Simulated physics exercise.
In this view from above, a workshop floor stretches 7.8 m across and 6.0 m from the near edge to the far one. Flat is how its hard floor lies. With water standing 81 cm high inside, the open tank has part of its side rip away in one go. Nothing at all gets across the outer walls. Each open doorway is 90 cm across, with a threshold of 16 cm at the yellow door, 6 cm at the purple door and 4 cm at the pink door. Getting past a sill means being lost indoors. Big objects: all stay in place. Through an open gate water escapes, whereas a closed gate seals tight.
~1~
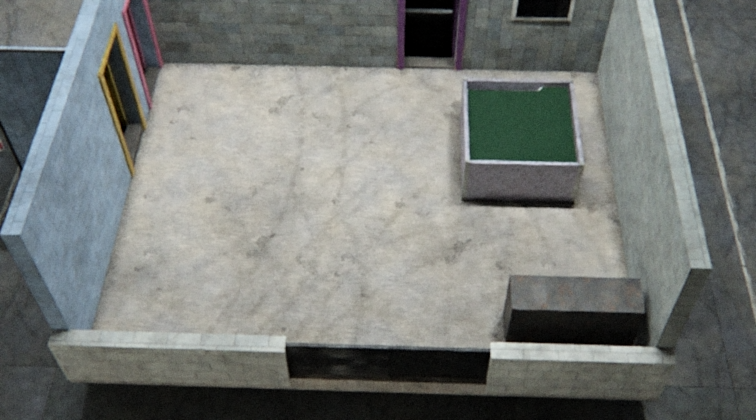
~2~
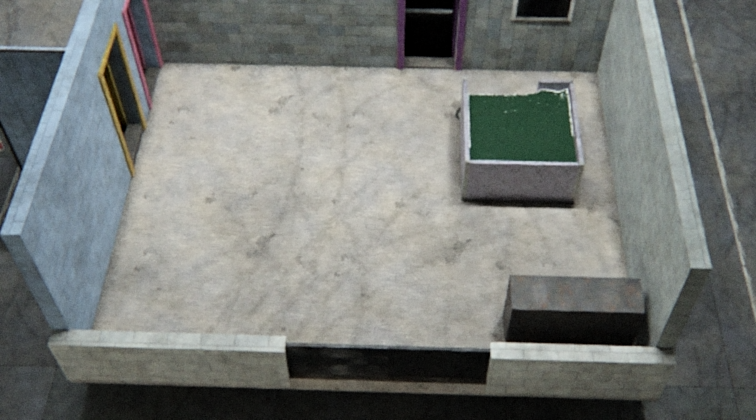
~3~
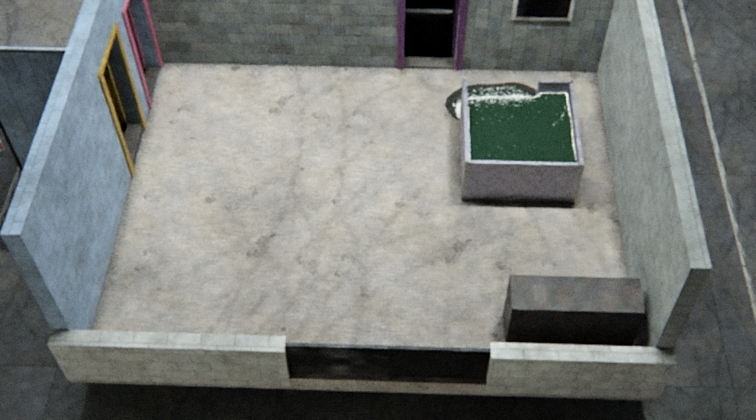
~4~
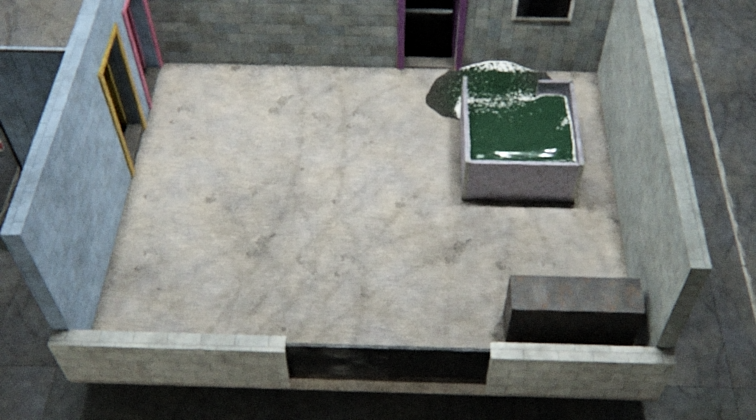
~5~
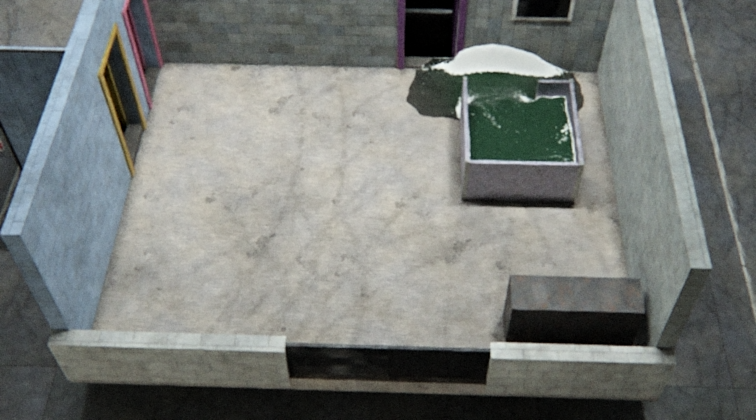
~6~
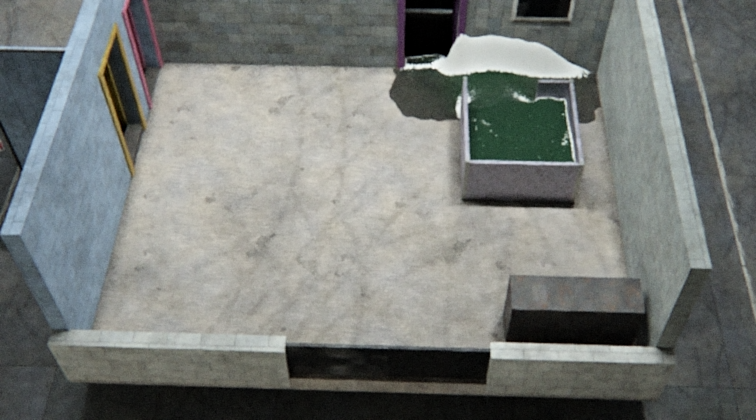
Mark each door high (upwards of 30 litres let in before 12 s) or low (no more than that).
Marks: Yellow door low, purple door high, pink door high.
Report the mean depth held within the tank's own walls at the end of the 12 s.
Average depth: About 4 cm.
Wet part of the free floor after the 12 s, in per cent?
Wet share: About 95 %.
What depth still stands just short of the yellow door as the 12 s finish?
I'd put it at around 5.5 cm deep.
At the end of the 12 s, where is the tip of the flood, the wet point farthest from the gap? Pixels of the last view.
Near (86, 356).
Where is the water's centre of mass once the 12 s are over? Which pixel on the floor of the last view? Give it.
It lies at roughly (327, 201) in pixels.
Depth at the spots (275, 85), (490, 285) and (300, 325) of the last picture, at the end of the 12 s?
Around 5 cm, 3 cm and 6 cm.
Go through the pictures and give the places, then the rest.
The open tank at (521, 124) is whole and still, 81 cm deep, in the first frame.
The front is at (533, 112), 0.6 m from the gap at (499, 109); 0.2 m2 of floor is under water; 81 cm left at the back of the open tank, in the second frame.
Water pours out at (499, 109) and has run 0.9 m, to (527, 90); deepest outside 45 cm, 80 cm at the open tank's back, in the third frame.
The front is at (540, 73), 1.4 m from the gap at (499, 111); 2.1 m2 of floor is under water; 72 cm left at the back of the open tank, in the fourth frame.
The front is at (567, 74), 1.7 m from the gap at (499, 110); 2.9 m2 of floor is under water; 69 cm left at the back of the open tank, in the fifth frame.
Water pours out at (499, 111) and has run 2.0 m, to (591, 74); deepest outside 94 cm, 69 cm at the open tank's back, in the sixth frame.
A moment later water covers 10 % of the floor and is deepest (52 cm) near (485, 77); yellow door not reached, purple door 25 cm at the sill, 69 L in, pink door not reached.
Soon after water covers 25 % of the floor and is deepest (40 cm) near (588, 79); yellow door not reached, purple door 19 cm at the sill, 155 L in, pink door not reached.
Next water covers 45 % of the floor and is deepest (29 cm) near (608, 306); yellow door 14 cm at the sill, 0 L in, purple door 14 cm at the sill, 213 L in, pink door 12 cm at the sill, 61 L in.
Later on water covers 90 % of the floor and is deepest (12 cm) near (608, 306); yellow door 7 cm at the sill, 0 L in, purple door 7 cm at the sill, 255 L in, pink door 8 cm at the sill, 156 L in.
At the end water covers 95 % of the floor and is deepest (8 cm) near (123, 214); yellow door 5 cm at the sill, 0 L in, purple door 4 cm at the sill, 257 L in, pink door 4 cm at the sill, 173 L in.
